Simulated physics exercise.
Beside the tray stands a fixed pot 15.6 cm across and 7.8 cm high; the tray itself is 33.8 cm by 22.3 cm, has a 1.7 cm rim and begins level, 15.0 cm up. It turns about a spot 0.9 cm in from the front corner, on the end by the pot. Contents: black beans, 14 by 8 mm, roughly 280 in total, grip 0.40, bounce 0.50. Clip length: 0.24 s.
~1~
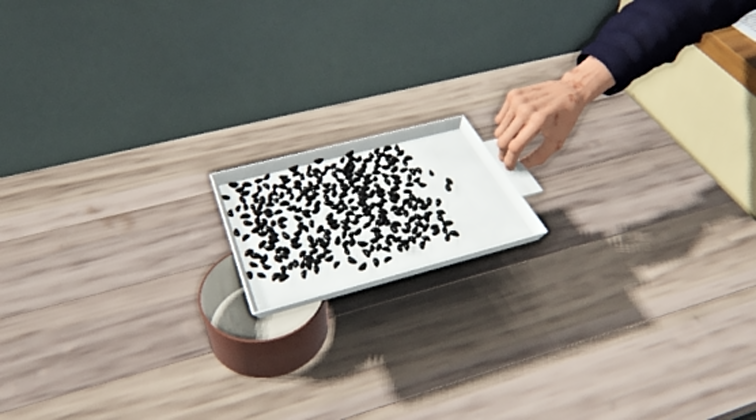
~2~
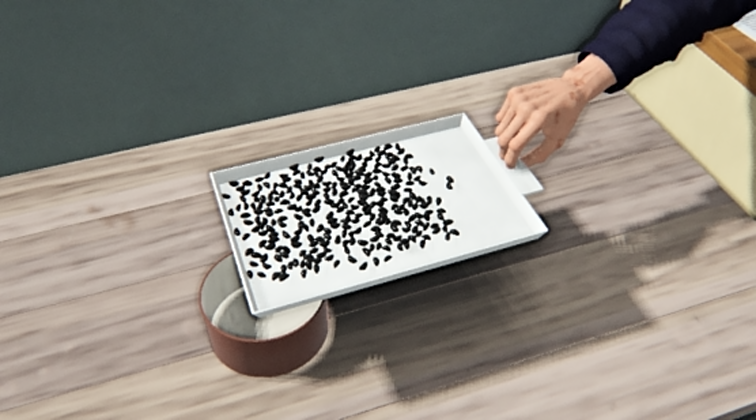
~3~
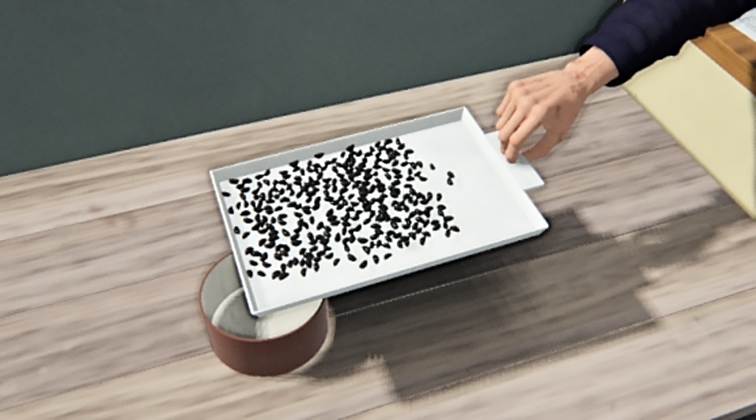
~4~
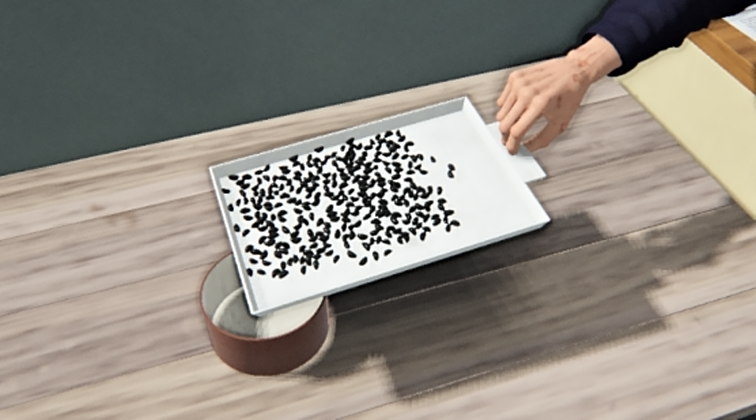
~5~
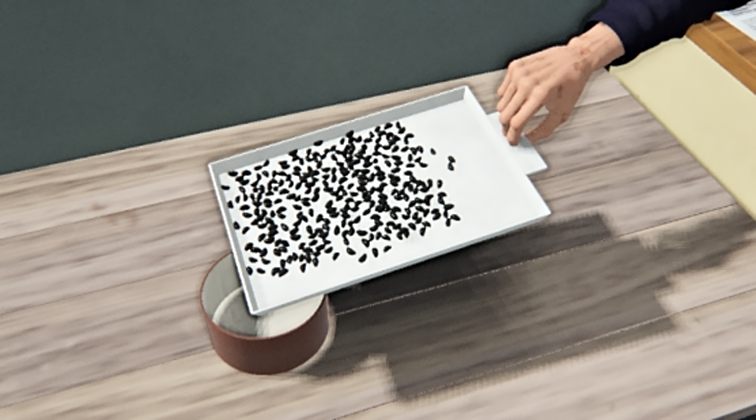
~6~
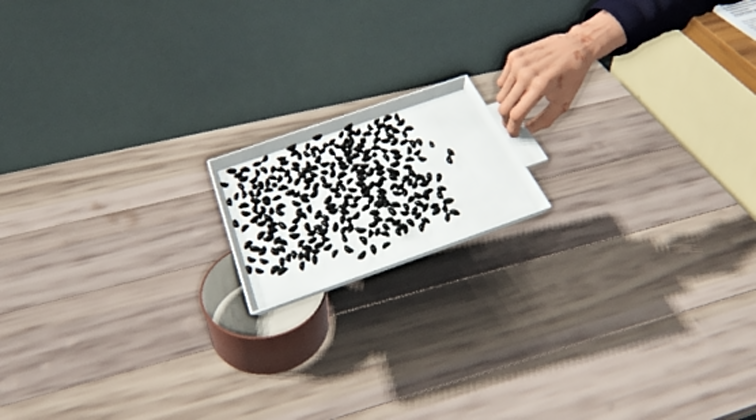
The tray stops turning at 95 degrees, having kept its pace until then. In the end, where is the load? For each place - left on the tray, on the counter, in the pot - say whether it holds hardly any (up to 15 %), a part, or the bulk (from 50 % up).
Tray: Hardly any; counter: The bulk; pot: Hardly any.
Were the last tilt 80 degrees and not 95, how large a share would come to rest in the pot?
Roughly 0 percent.
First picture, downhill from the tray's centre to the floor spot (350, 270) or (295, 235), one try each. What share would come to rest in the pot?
That would be close to 0 per cent, then close to 35 per cent.
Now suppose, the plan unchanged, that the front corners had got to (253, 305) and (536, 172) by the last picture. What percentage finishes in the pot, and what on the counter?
In the pot: 30 per cent; on the counter: 70 per cent.
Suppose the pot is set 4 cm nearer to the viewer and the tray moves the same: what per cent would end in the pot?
I'd say some 5 per cent would end up there.
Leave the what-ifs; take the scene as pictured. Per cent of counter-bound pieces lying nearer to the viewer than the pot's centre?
Share: Some 100 %.
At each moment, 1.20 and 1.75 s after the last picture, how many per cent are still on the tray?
In order, near 30 and near 0.
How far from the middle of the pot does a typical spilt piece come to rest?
I'd say around 16 centimetres.
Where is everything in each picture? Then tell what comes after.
The first picture shows tray tilt 0 degrees, front corners at (258, 307) and (539, 229); middle of the pieces at (341, 211); pot at (263, 290).
The second picture shows tray tilt 1 degrees, front corners at (258, 307) and (540, 228); middle of the pieces at (341, 209).
The third picture shows tray tilt 2 degrees, front corners at (257, 307) and (540, 224); middle of the pieces at (341, 207).
The fourth picture shows tray tilt 5 degrees, front corners at (257, 307) and (541, 217), lowest corner left front; middle of the pieces at (341, 202).
The fifth picture shows tray tilt 7 degrees, front corners at (257, 307) and (542, 210), lowest corner left front; middle of the pieces at (345, 193).
The sixth picture shows tray tilt 10 degrees, front corners at (256, 307) and (543, 204), lowest corner left front; middle of the pieces at (335, 190); pot at (264, 287).
Then, 0.72 s after the last picture, tilt 50 degrees; the tray holds 90 %, the pot 0 %.
Then, 1.20 s after the last picture, tilt 76 degrees; the tray holds 30 %, the pot 0 %.
Then, 1.75 s after the last picture, tilt 95 degrees; the tray holds 0 %, the pot 0 %.
In the end, tray 0 %, counter 100 %, pot 0 %.
